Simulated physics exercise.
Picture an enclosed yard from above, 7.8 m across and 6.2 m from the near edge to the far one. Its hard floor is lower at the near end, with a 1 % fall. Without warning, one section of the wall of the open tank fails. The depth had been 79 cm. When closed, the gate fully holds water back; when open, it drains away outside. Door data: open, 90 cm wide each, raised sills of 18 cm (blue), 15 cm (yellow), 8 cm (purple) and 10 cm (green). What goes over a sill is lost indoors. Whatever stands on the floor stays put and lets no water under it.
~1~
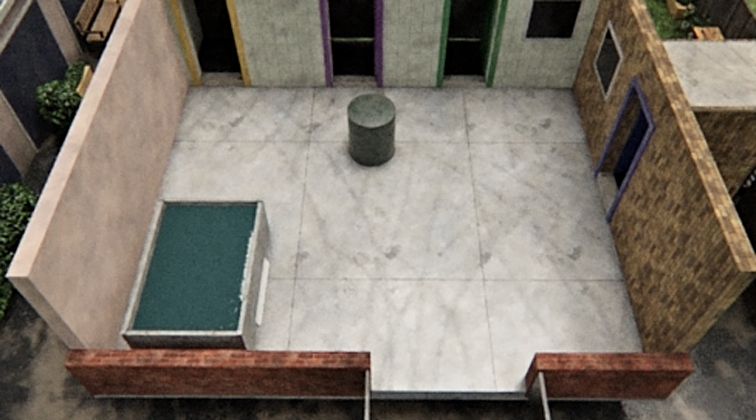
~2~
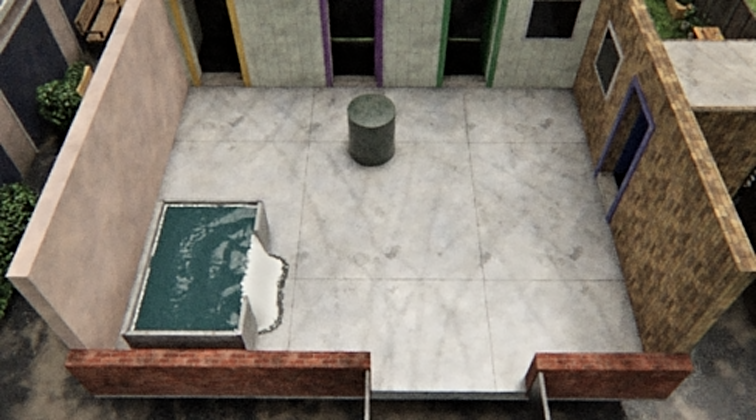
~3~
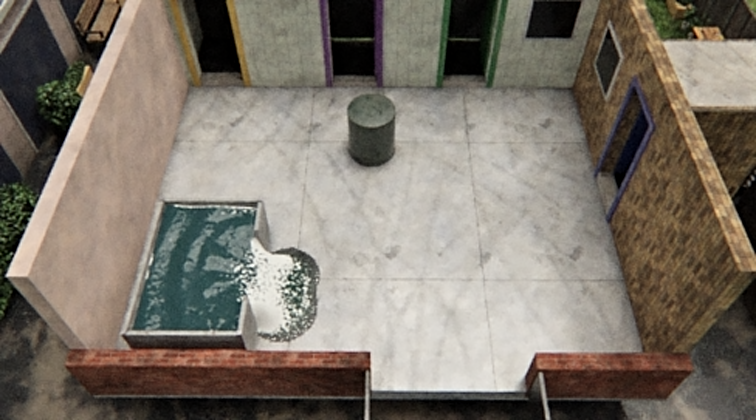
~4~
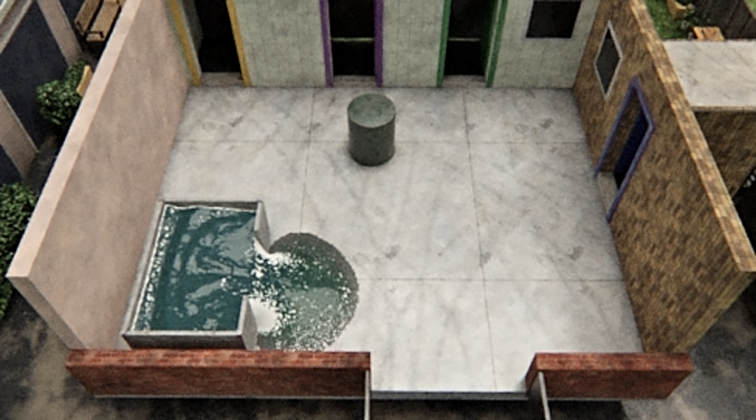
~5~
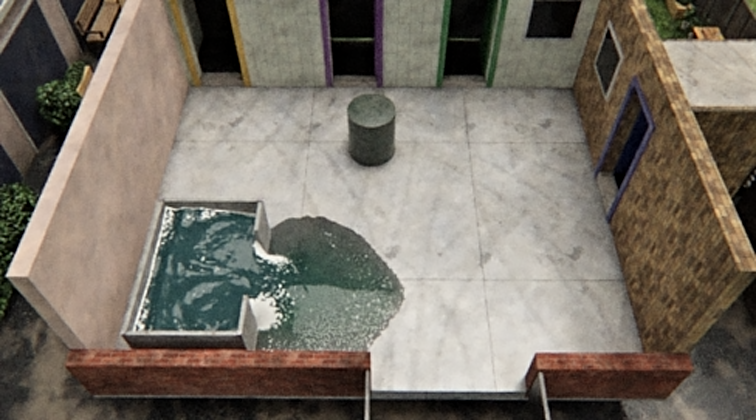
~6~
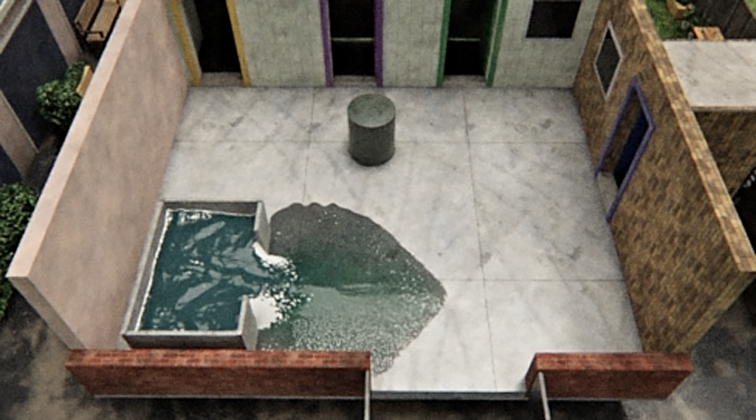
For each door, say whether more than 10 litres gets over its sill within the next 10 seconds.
In the end at the blue door it looks set to land under the limit. At the yellow door it looks set to land under the limit. At the purple door it looks set to land under the limit. At the green door it looks set to land under the limit.
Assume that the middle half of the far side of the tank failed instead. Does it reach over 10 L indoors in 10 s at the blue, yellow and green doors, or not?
Then it goes blue fine, yellow too high, green fine.
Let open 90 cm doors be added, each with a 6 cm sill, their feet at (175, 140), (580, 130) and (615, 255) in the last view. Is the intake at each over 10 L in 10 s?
Note, doorways in listed order: Stays short, goes beyond, goes beyond.
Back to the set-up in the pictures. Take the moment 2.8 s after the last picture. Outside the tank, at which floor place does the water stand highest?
Roughly pixel (582, 363).
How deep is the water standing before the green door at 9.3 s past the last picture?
It averages close to 5.0 centimetres.
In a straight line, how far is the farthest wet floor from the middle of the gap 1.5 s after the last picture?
6.2 m.
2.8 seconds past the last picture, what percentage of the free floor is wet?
Around 60 per cent wet.
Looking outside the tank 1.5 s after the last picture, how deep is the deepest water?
Around 36 centimetres deep.
Then, 0.7 s after the last picture water covers 35 % of the floor and is deepest (38 cm) near (269, 296); blue door not reached, yellow door not reached, purple door not reached, green door not reached.
Then, 1.5 s after the last picture water covers 50 % of the floor and is deepest (36 cm) near (647, 376); blue door 9 cm at the sill, 0 L in, yellow door not reached, purple door not reached, green door not reached.
Then, 2.8 s after the last picture water covers 60 % of the floor and is deepest (24 cm) near (582, 363); blue door 13 cm at the sill, 1 L in, yellow door not reached, purple door not reached, green door 1 cm at the sill, 0 L in.
Then, 5.3 s after the last picture water covers 65 % of the floor and is deepest (14 cm) near (582, 132); blue door 10 cm at the sill, 1 L in, yellow door not reached, purple door not reached, green door 7 cm at the sill, 0 L in.
Then, 9.3 s after the last picture water covers 90 % of the floor and is deepest (8 cm) near (579, 199); blue door 7 cm at the sill, 1 L in, yellow door 3 cm at the sill, 0 L in, purple door 5 cm at the sill, 0 L in, green door 5 cm at the sill, 0 L in.
